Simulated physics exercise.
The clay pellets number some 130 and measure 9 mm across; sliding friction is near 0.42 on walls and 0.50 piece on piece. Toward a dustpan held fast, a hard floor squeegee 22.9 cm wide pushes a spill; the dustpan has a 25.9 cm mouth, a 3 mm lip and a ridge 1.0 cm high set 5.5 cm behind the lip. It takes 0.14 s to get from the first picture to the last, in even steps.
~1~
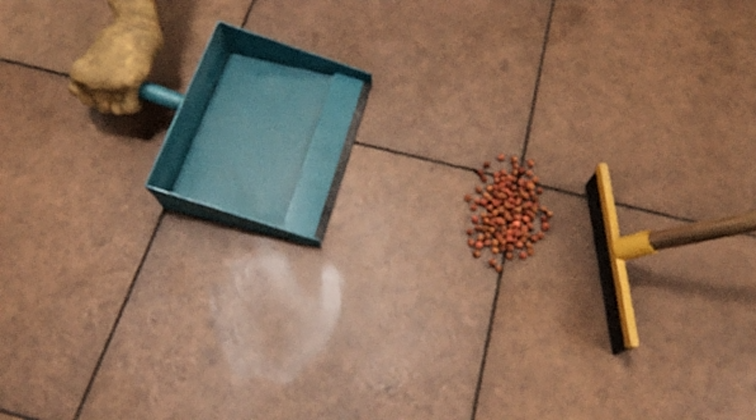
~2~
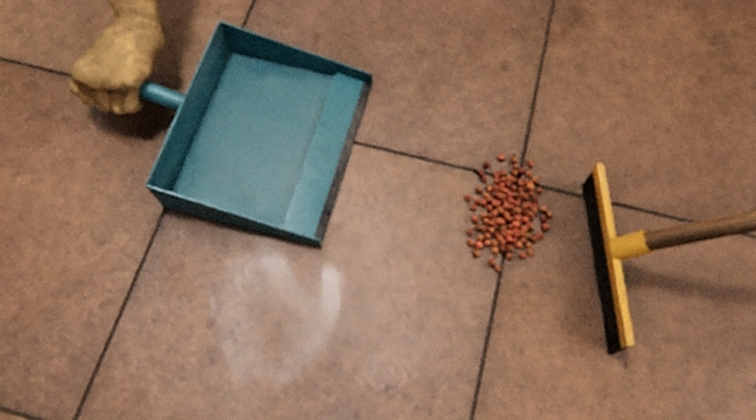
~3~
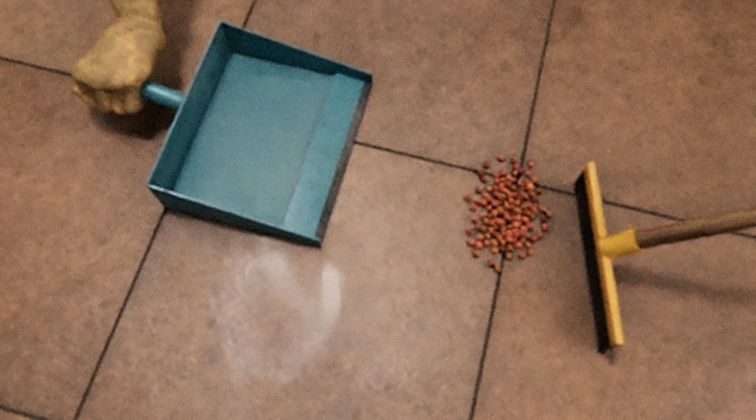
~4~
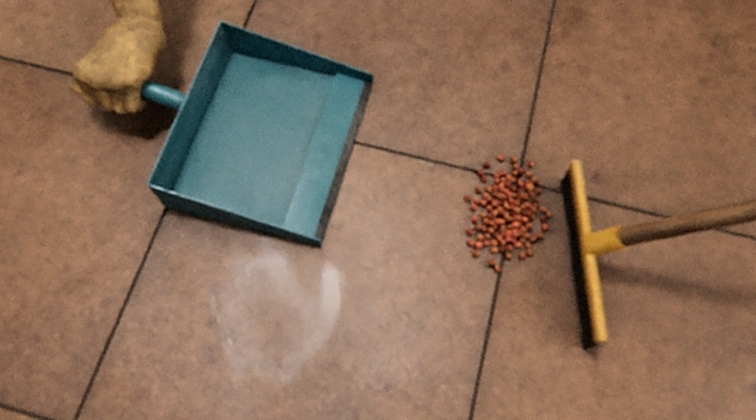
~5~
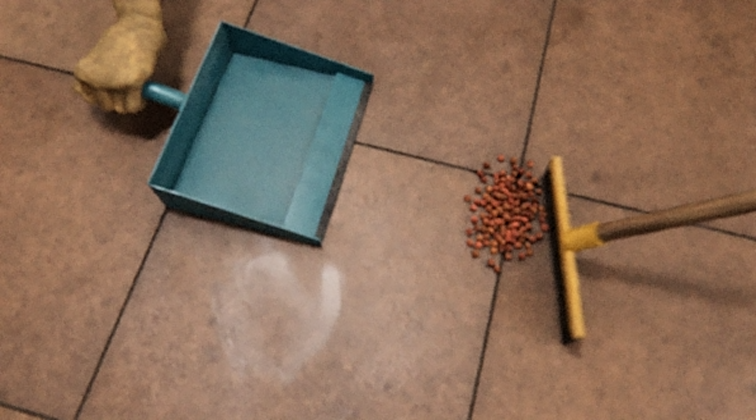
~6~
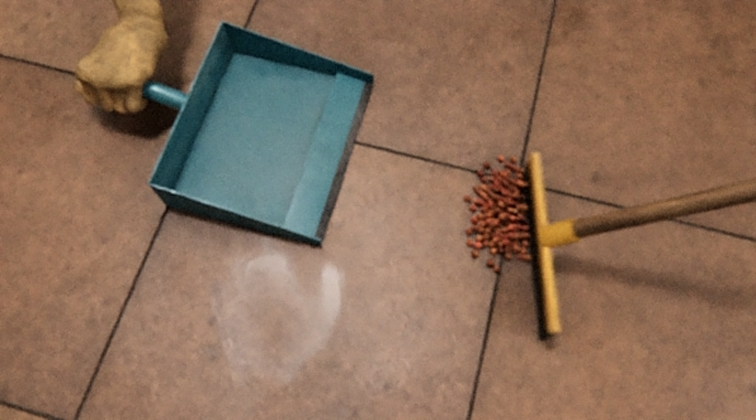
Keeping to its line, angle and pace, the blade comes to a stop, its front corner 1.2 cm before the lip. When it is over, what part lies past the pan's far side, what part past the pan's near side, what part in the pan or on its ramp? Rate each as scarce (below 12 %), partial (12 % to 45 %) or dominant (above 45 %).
Ratings: Far side - scarce; near side - partial; pan - partial.
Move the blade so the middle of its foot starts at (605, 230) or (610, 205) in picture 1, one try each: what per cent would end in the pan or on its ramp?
About 30 and 30 per cent.
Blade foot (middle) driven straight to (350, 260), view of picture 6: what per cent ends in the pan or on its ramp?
About 25 per cent.
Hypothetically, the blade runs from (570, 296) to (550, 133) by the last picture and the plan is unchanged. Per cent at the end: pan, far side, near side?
The pan gets 5, the far side 5 and the near side 5.
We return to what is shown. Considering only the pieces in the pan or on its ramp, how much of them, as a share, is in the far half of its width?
Roughly 20 percent.
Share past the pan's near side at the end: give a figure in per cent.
I'd put it near 20 percent.
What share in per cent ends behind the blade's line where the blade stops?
Around 15 per cent.
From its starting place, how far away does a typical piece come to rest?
It works out to some 24 cm.
Then, 0.12 s after the last picture, middle of the blade 15 cm from the lip; 0 % over the lip, far side 0 %, near side 5 %.
Then, 0.21 s after the last picture, middle of the blade 7 cm from the lip; 0 % over the lip, far side 0 %, near side 15 %.
Then, 0.43 s after the last picture, middle of the blade 4 cm from the lip; 30 % over the lip, far side 0 %, near side 20 %.
In the end, far side 0 %, near side 20 %, pan 30 %, in front of the lip or behind the blade 50 %.
